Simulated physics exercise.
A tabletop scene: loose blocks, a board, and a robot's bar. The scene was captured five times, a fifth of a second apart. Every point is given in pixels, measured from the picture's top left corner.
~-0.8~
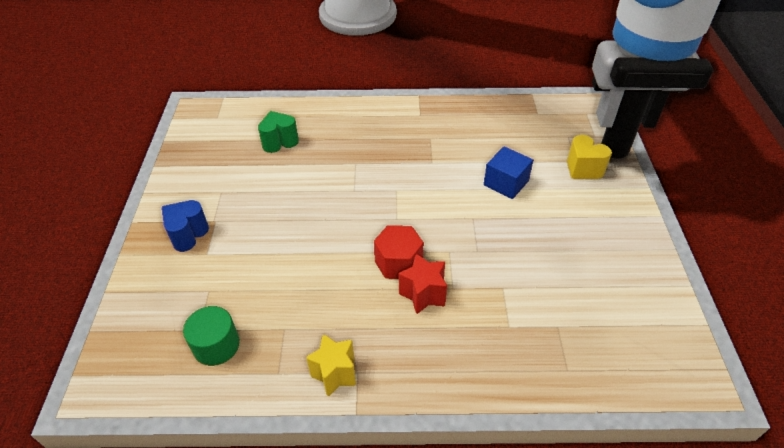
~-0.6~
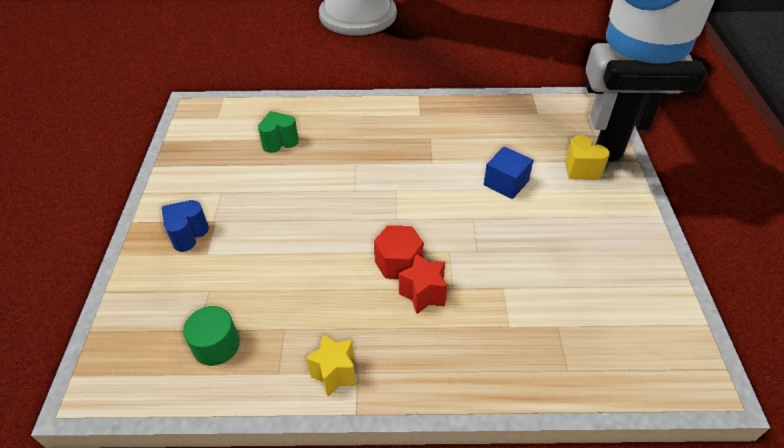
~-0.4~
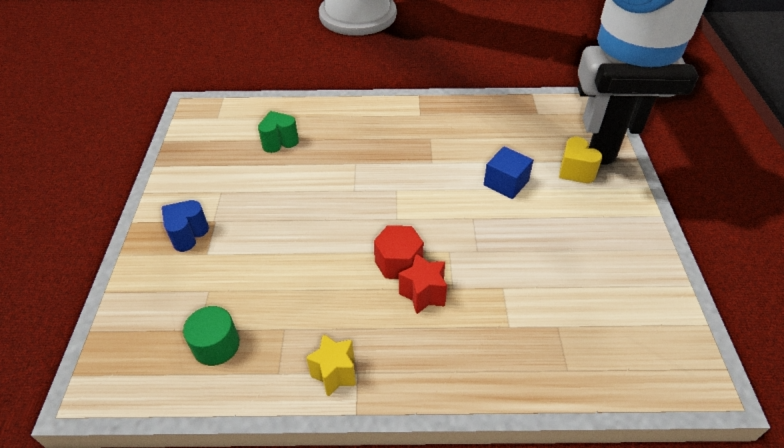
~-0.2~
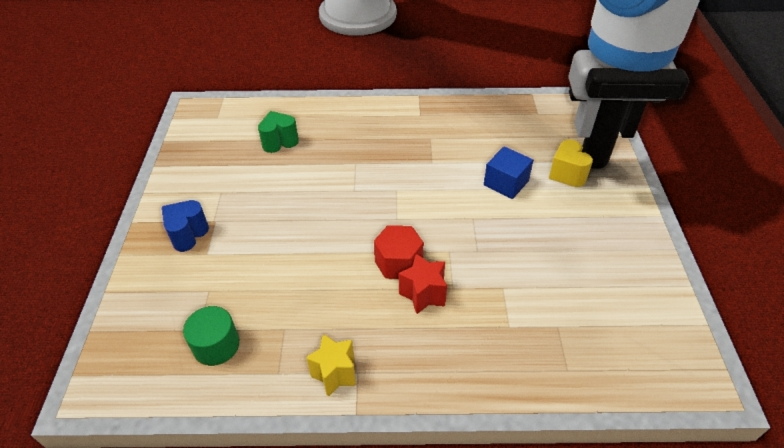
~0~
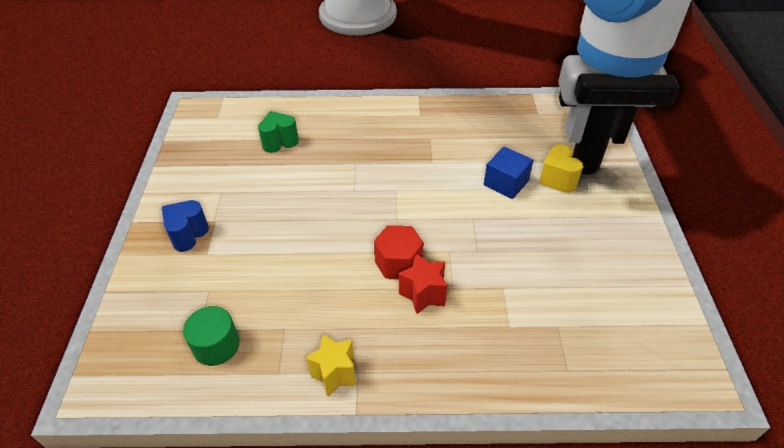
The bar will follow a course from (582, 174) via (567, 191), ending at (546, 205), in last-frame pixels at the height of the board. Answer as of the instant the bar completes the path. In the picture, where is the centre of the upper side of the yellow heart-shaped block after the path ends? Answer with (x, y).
Final place: (521, 179).
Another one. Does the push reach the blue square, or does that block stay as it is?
Well, the blue square shifts from its place.
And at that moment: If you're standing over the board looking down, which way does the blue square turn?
From above, the blue square will be seen to turn clockwise.
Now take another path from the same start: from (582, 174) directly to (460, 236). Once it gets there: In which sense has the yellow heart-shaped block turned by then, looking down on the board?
Rotation: Clockwise.
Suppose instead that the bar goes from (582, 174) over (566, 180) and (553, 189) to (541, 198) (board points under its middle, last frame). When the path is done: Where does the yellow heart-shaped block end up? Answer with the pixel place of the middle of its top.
The answer is (516, 178).
On the path given first. Halfway along, bar at (569, 183); yellow heart-shaped block at (544, 169), turned 15° clockwise.
At the end, bar at (548, 197); blue square at (498, 160), turned 25° clockwise; yellow heart-shaped block at (521, 179), turned 35° clockwise.
